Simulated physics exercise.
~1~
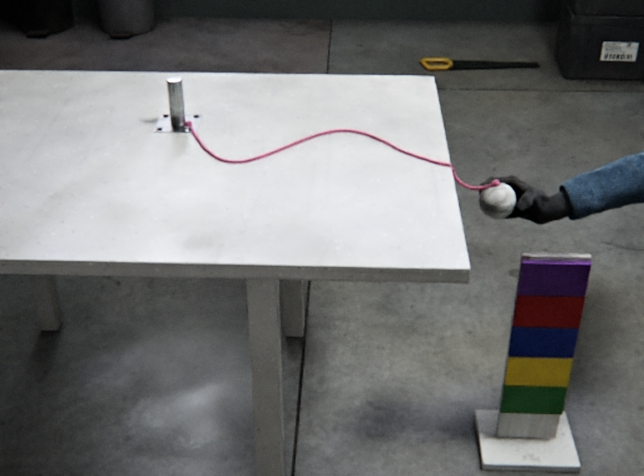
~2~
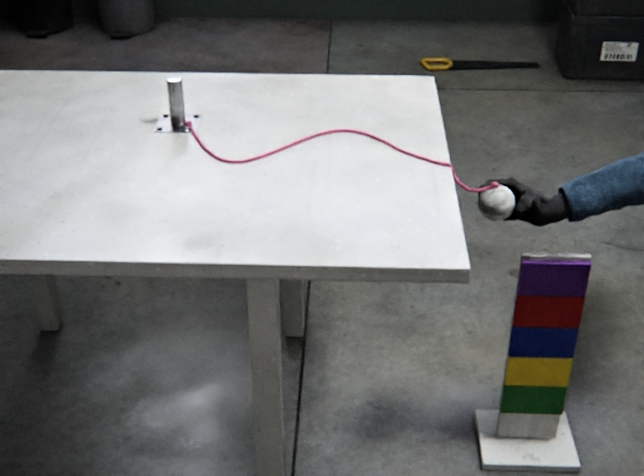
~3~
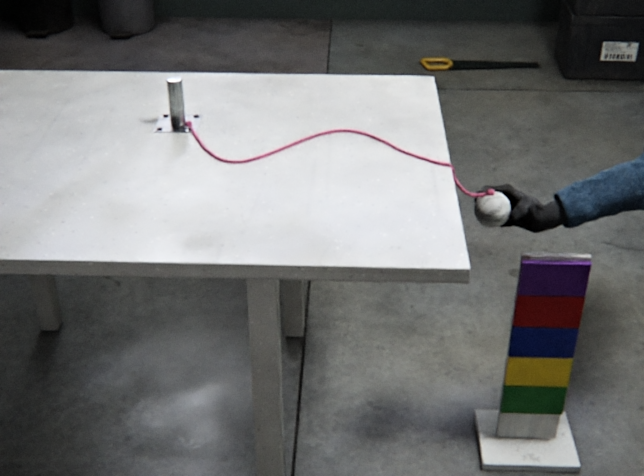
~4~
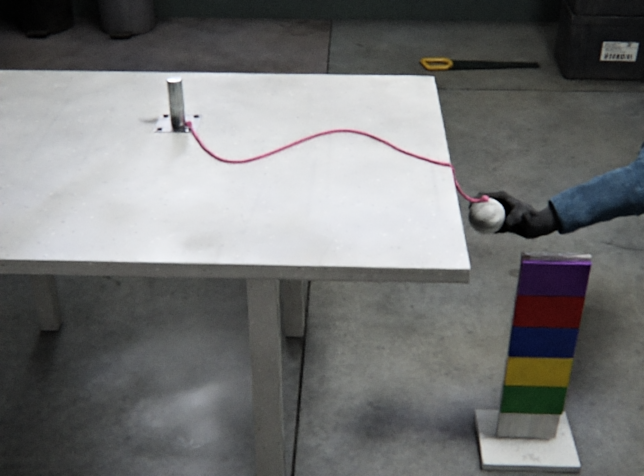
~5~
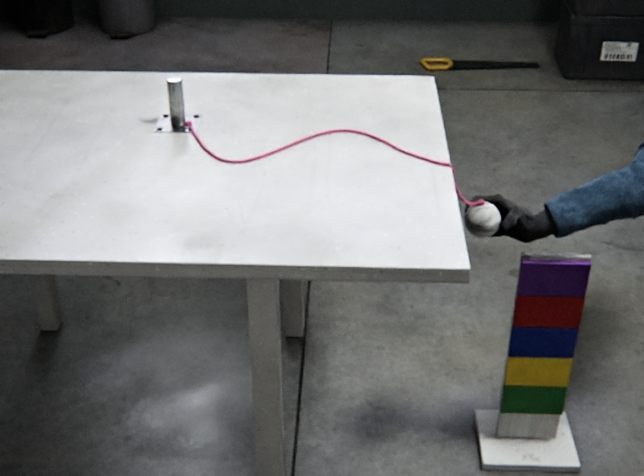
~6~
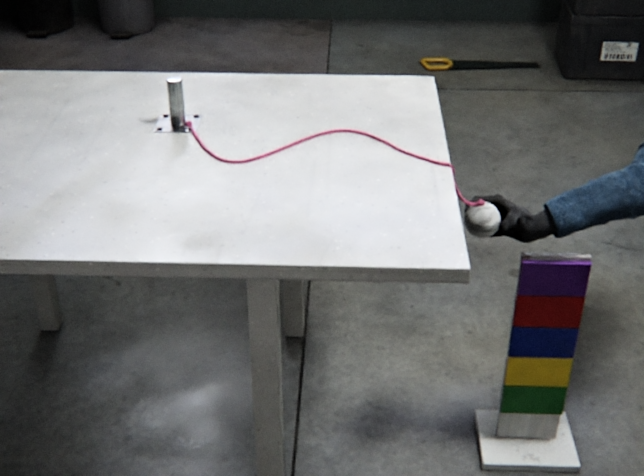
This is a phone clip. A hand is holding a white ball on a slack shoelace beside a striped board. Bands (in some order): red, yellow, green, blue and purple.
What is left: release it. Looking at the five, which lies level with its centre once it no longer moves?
The red one lies level with its centre.
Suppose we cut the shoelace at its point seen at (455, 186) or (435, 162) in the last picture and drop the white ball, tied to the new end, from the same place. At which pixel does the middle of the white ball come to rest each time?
Case by case: (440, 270), then (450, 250).
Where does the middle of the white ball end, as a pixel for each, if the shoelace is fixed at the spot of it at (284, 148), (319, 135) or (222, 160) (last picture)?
About (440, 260), (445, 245) and (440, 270).
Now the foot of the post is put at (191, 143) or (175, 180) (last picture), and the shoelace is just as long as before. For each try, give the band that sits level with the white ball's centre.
One after the other, blue; blue.
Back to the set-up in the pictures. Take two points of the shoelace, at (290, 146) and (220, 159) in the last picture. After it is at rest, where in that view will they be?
End: (348, 146) and then (271, 135).
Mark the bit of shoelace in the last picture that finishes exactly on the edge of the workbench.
Near pixel (377, 138).
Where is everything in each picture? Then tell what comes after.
In the first picture, white ball (498, 201); purple (554, 280); red (549, 312); blue (544, 344); yellow (539, 373); green (534, 401).
In the second picture, white ball (496, 203); shoelace through (198, 140) (243, 162) (303, 140) (368, 135) (429, 160).
In the third picture, white ball (492, 210).
In the fourth picture, white ball (487, 216); shoelace through (198, 140) (243, 162) (303, 140) (368, 135) (429, 160).
In the fifth picture, white ball (483, 220).
In the sixth picture, white ball (483, 220); shoelace through (198, 140) (243, 162) (303, 140) (368, 135) (429, 160).
Soon after, ball near (438, 289); level with red.
After that, ball near (438, 303); level with red.
In the end, ball near (443, 308); level with red. The red one.
